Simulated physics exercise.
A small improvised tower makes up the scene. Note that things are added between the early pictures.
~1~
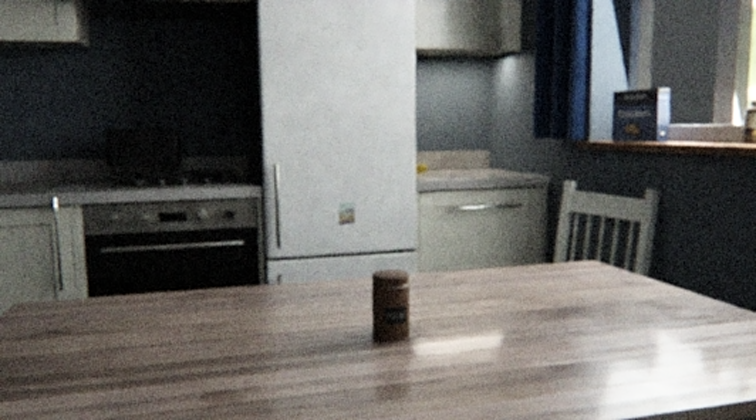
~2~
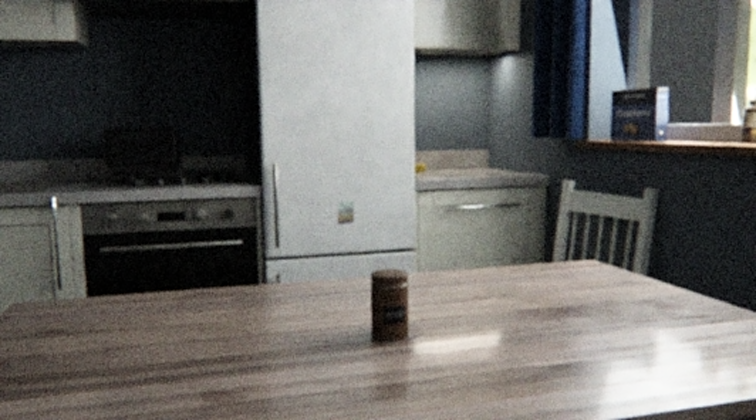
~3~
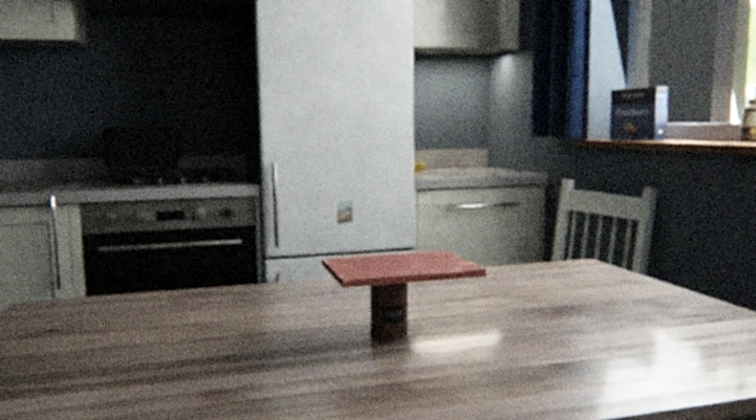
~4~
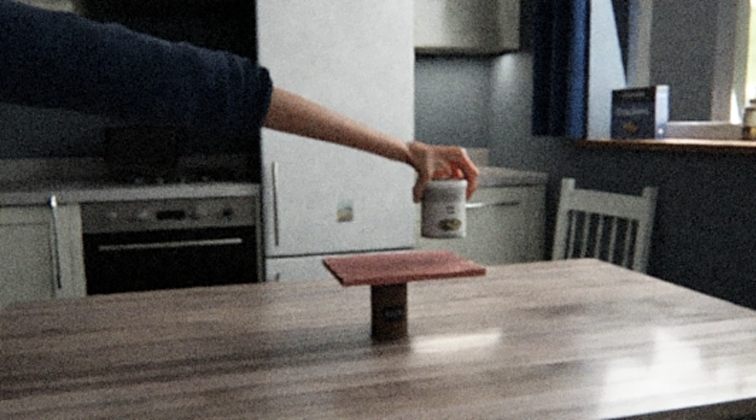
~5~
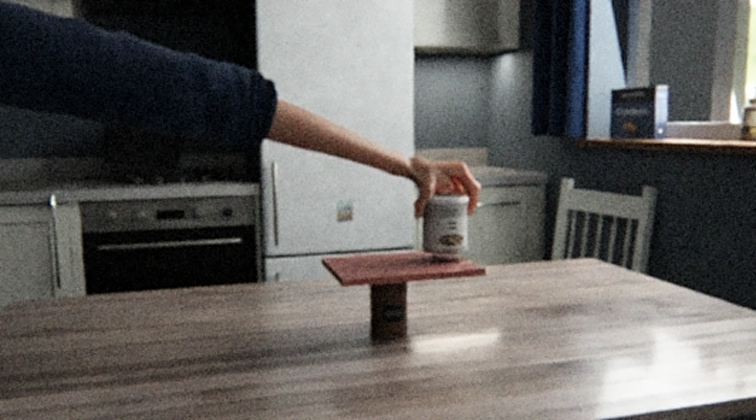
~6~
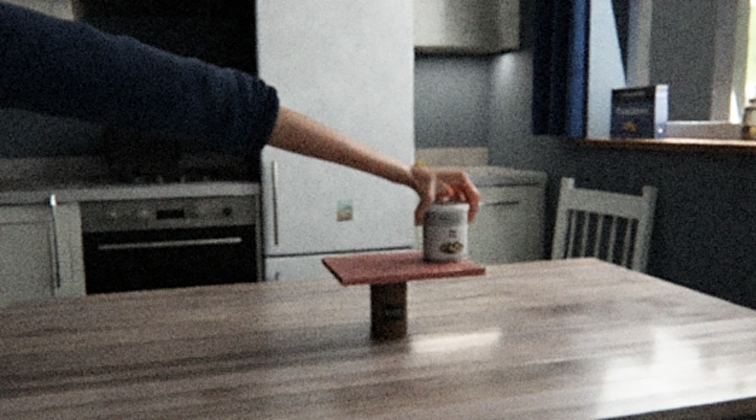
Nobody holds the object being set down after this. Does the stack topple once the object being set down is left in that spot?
Yes - it will not stand firm.
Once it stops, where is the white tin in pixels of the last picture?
The object finishes somewhere near (482, 300).
Then, 0.30 s after the last picture, white tin now fallen; red board tipped 42° from how it was.
Then, 0.40 s after the last picture, red board tipped 71° from how it was.
Then, 0.50 s after the last picture, red board on its side.
Then, 1.30 s after the last picture, red board tipped 59° from how it was.
At rest, fallen, white tin; tipped over in the stack, red board; brown jar in place. Seen from the same camera at the end, white tin near (482, 300). The stack gives way.
